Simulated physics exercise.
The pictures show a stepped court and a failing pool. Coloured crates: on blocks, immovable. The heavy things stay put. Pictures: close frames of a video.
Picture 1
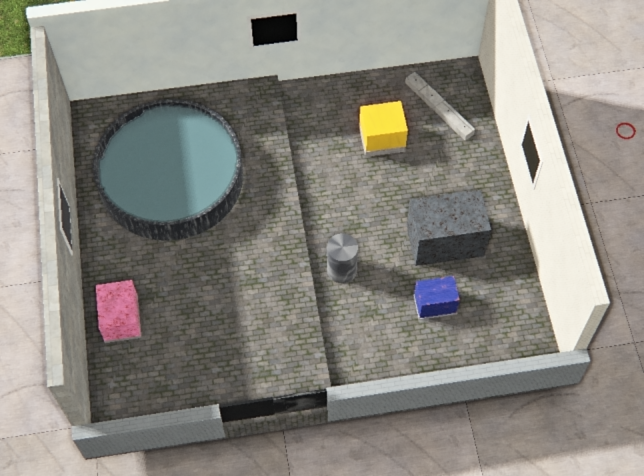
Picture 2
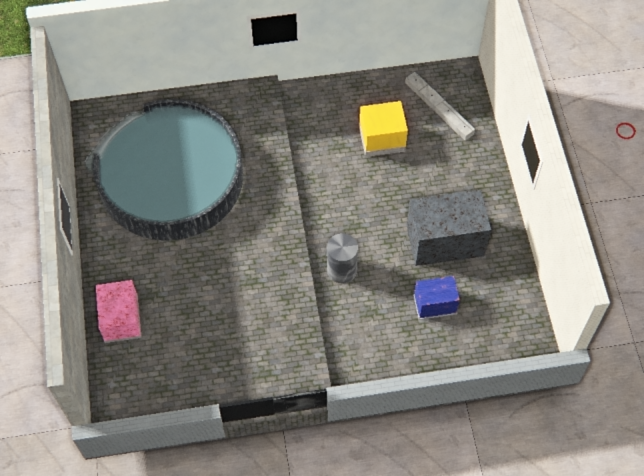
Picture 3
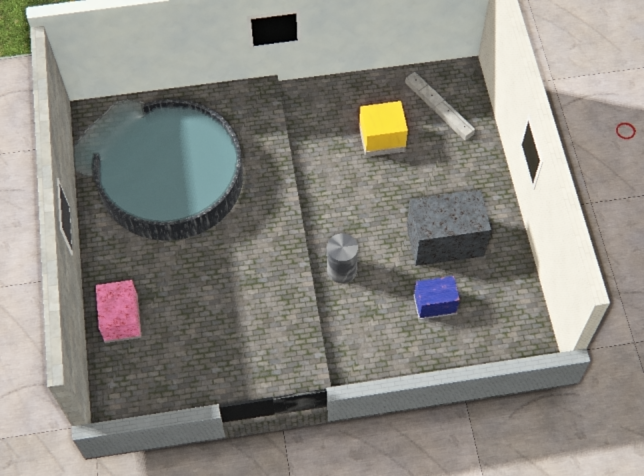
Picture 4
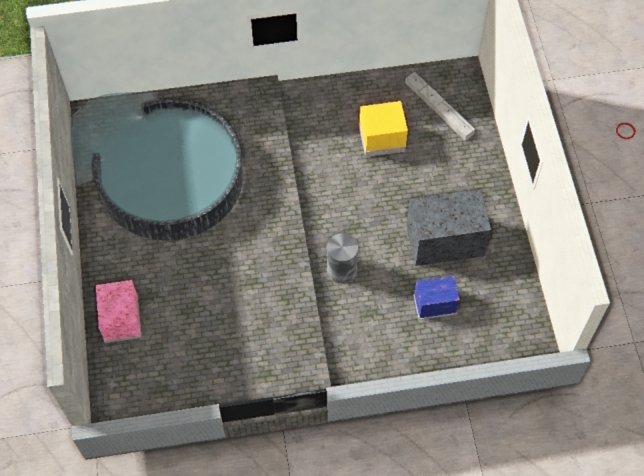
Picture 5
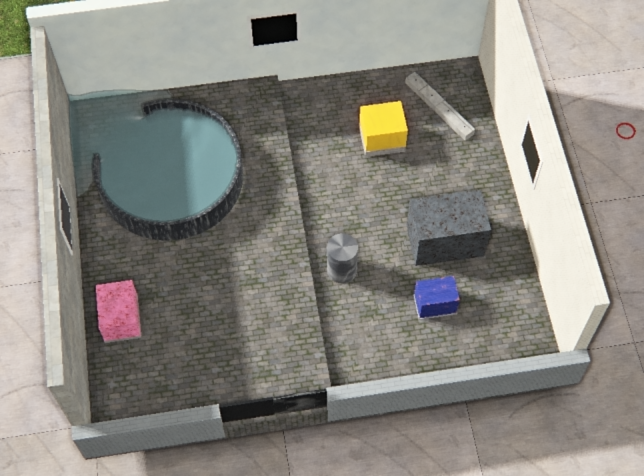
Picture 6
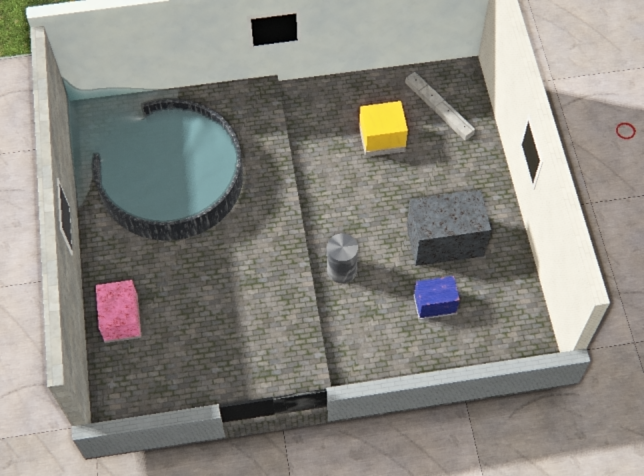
A large round tank of blue-green water stands at the left of a walled, brick-paved court, seen from high above by a still camera. A pink crate sits in front of it, with a yellow crate, pale beam, grey block, metal cylinder and blue crate to the right. The tank's far-left rim opens, and water pours out, spreading thinly across the paving into the back-left corner.
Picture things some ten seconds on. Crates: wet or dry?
Pink crate: A wet one; yellow crate: A dry one; blue crate: A wet one.
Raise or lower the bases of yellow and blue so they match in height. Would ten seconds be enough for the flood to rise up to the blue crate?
My guess is that the blue one stays untouched.
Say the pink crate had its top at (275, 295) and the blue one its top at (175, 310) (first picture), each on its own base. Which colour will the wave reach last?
The pink crate comes last.
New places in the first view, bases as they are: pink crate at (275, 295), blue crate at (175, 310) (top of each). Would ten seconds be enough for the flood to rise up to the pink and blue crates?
The pink crate stays untouched, the blue crate is flooded.
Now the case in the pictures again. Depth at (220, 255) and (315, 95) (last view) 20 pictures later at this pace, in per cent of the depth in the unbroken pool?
Approx. 0 % then 10 %.
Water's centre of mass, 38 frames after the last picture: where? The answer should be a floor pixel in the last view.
Roughly (213, 177).
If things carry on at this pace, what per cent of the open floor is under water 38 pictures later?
Around 65 percent, give or take.
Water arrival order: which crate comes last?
That would be the blue crate.
A moment on, water covers 5 % of the floor; the pink crate not reached, the yellow crate not reached, the blue crate not reached.
Next, water covers 15 % of the floor; the pink crate not reached, the yellow crate not reached, the blue crate not reached.
Then, water covers 30 % of the floor; the pink crate water round its plinth, the yellow crate water round its plinth, the blue crate not reached.
Later, water covers 65 % of the floor; the pink crate water round its plinth, the yellow crate water round its plinth, the blue crate water round its plinth.
In the end, water covers 90 % of the floor; the pink crate was topped, the yellow crate stayed above the water, the blue crate was topped.
